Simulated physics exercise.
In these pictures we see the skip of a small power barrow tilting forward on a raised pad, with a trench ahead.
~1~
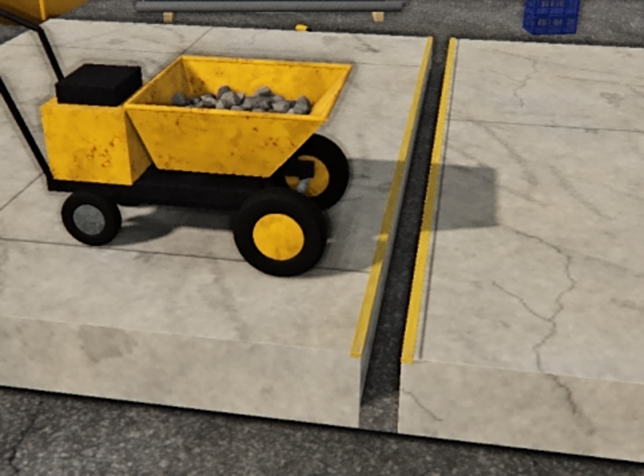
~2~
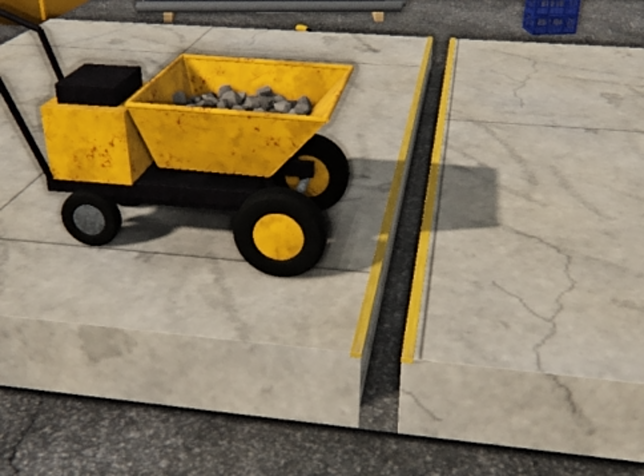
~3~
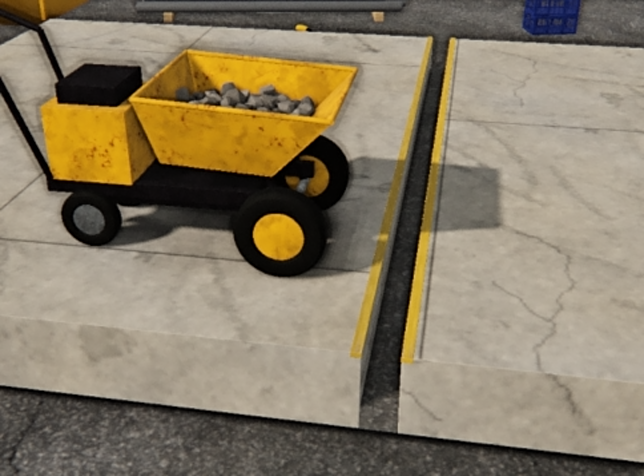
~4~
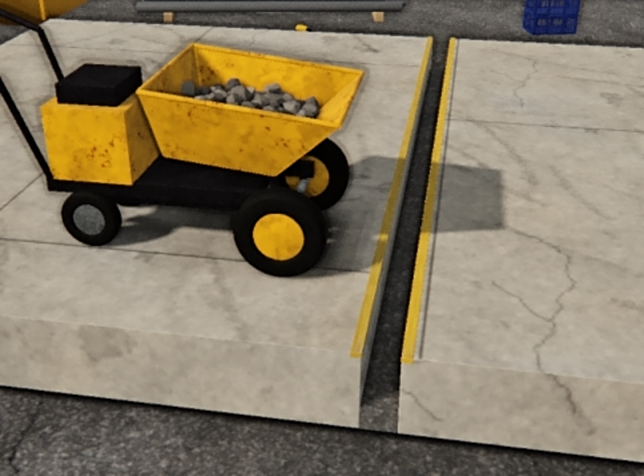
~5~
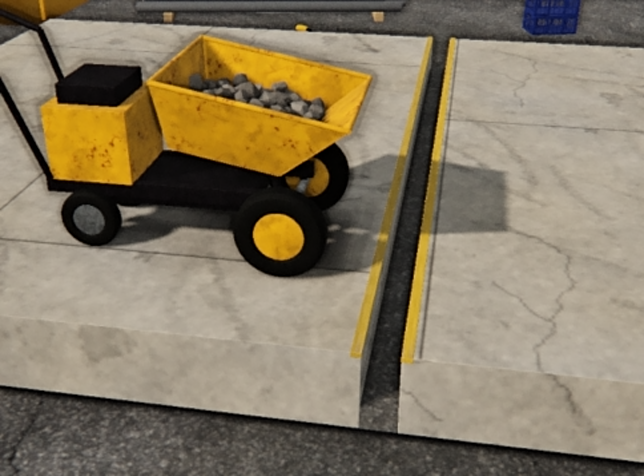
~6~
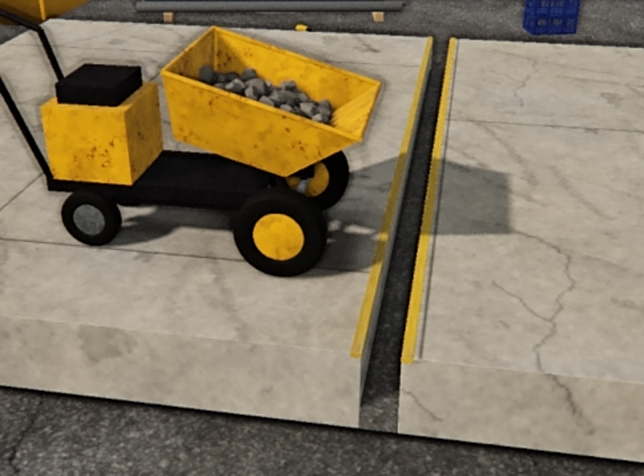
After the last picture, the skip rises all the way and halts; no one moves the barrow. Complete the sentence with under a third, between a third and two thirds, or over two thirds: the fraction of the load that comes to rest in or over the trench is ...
It is under a third.
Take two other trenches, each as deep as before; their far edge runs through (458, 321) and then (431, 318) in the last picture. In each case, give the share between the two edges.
Roughly 80 % and 30 %.
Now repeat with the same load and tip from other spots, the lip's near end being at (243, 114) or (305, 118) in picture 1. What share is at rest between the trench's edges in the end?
About 60 per cent, then about 40 per cent.
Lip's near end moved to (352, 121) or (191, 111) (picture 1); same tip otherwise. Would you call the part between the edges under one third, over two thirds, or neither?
The first stop gives under a third, while the second gives below one third.
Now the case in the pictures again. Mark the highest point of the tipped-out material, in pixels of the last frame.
The top settles at about (473, 237).
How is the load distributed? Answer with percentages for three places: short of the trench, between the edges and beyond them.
Out of a hundred, short 0, between 5, beyond 80.
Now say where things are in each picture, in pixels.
In the first frame, lip of the skip at (324, 119), level; top of the load at (224, 108), broken stones; first edge of the trench at (366, 312); far edge at (413, 316), the trench under half as wide as the skip, and about as deep as wide.
In the second frame, lip of the skip at (326, 120), level; top of the load at (226, 107).
In the third frame, lip of the skip at (331, 122), tipped barely; top of the load at (222, 116).
In the fourth frame, lip of the skip at (339, 126), tipped a little; top of the load at (227, 112).
In the fifth frame, lip of the skip at (348, 132), tipped a little; top of the load at (223, 106).
In the sixth frame, lip of the skip at (359, 139), tipped clearly; top of the load at (232, 101); first edge of the trench at (366, 312); far edge at (413, 316).
Soon, skip tipped steeply; all in the skip.
A while on, skip tipped right over; about two thirds in the skip; about a third beyond it.
Towards the end, skip tipped right over; about a quarter in the skip; a stray few in or heaped over the trench; most beyond it.
Finally, skip tipped right over; about a quarter in the skip; a stray few in or heaped over the trench; most beyond it.
